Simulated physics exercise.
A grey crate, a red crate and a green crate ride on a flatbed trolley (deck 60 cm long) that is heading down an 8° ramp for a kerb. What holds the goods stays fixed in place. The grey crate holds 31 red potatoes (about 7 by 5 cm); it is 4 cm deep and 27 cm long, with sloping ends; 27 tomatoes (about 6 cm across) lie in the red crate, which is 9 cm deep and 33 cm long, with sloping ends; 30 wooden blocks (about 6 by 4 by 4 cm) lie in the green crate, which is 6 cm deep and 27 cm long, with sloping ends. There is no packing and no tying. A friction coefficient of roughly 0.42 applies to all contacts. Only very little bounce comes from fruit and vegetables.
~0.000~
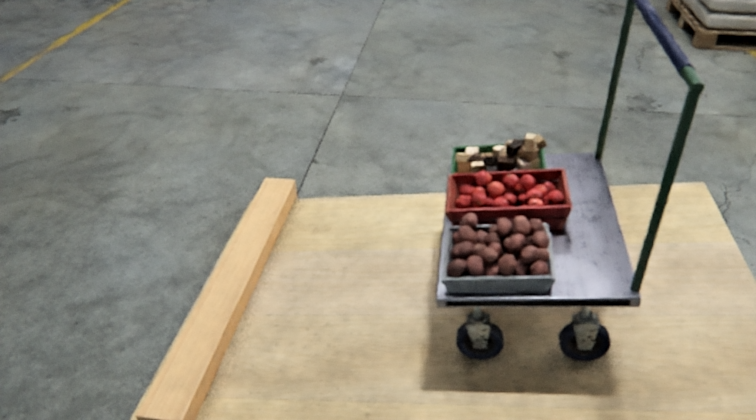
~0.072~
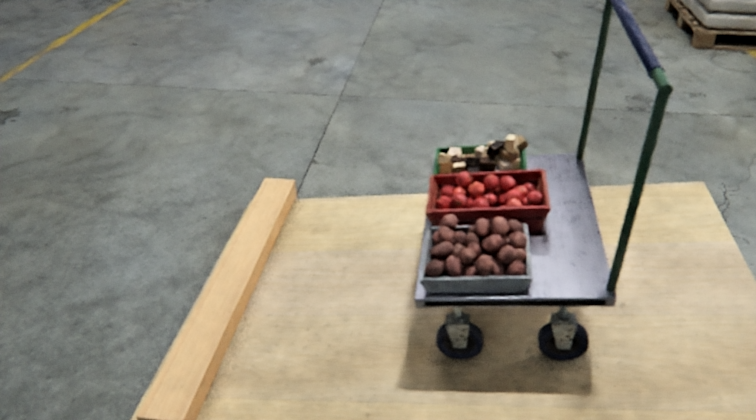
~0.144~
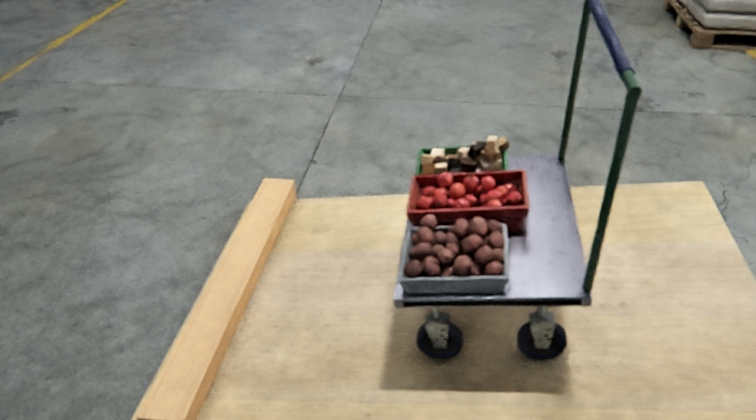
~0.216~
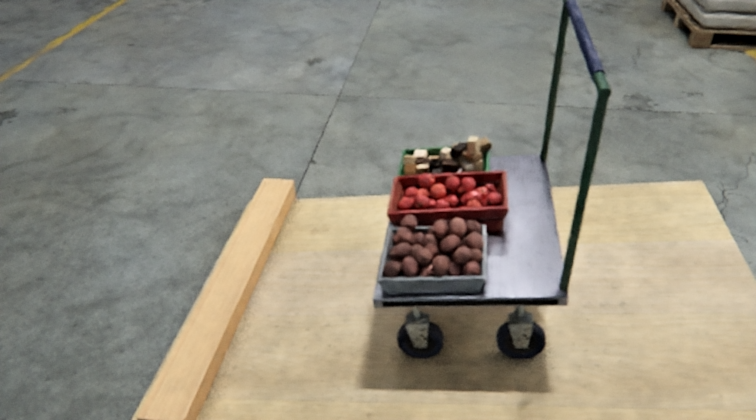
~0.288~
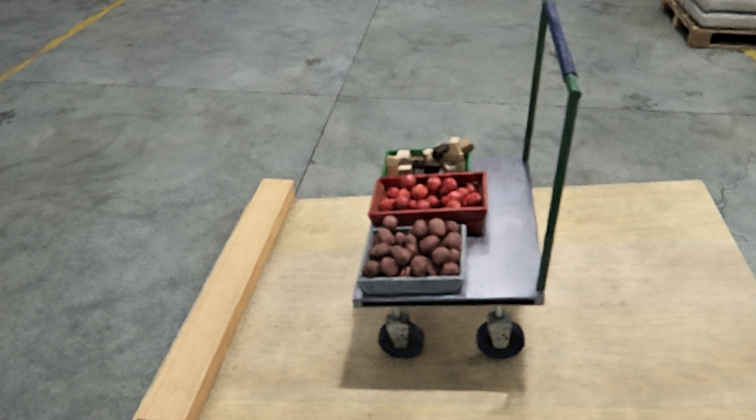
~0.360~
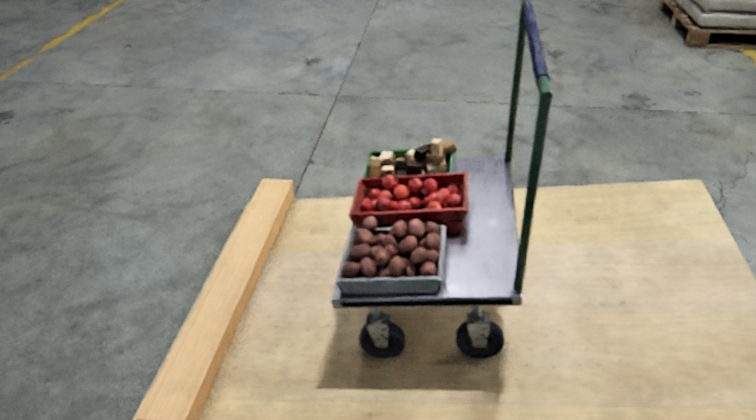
To begin with, a flatbed trolley carrying a grey crate of potatoes, a red crate of round red items and a green crate of wooden blocks stands toward the right of a pale wooden board. It then rolls steadily left, drawing nearer the wooden beam, with the crates still riding on its deck.
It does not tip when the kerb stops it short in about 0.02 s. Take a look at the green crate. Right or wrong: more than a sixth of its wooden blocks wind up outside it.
Wrong.
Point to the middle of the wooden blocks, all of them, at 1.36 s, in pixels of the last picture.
Near (273, 176) in pixels.
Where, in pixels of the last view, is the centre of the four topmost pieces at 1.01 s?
Mean place: About (282, 162) in the last picture.
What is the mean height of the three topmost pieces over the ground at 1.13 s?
Roughly 50 centimetres.
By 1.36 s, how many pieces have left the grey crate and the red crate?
Grey crate 4, red crate 0, roughly.
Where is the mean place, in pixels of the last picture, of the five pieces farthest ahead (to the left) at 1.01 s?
Centre: About (214, 231) px.
After 0.91 s, the wheels strike.
After 1.01 s, the grey crate has all 31, the red crate has all 27 and the green crate has all 30.
After 1.13 s, the grey crate is down by 1 of 31, the red crate has all 27 and the green crate has all 30.
After 1.36 s, the grey crate is down by 4 of 31, the red crate has all 27 and the green crate is down by 1 of 30.
Outcome (at 1.86 s), the grey crate is down by 4 of 31, the red crate has all 27 and the green crate is down by 1 of 30. Asked share, 1 of 30, 3 per cent.
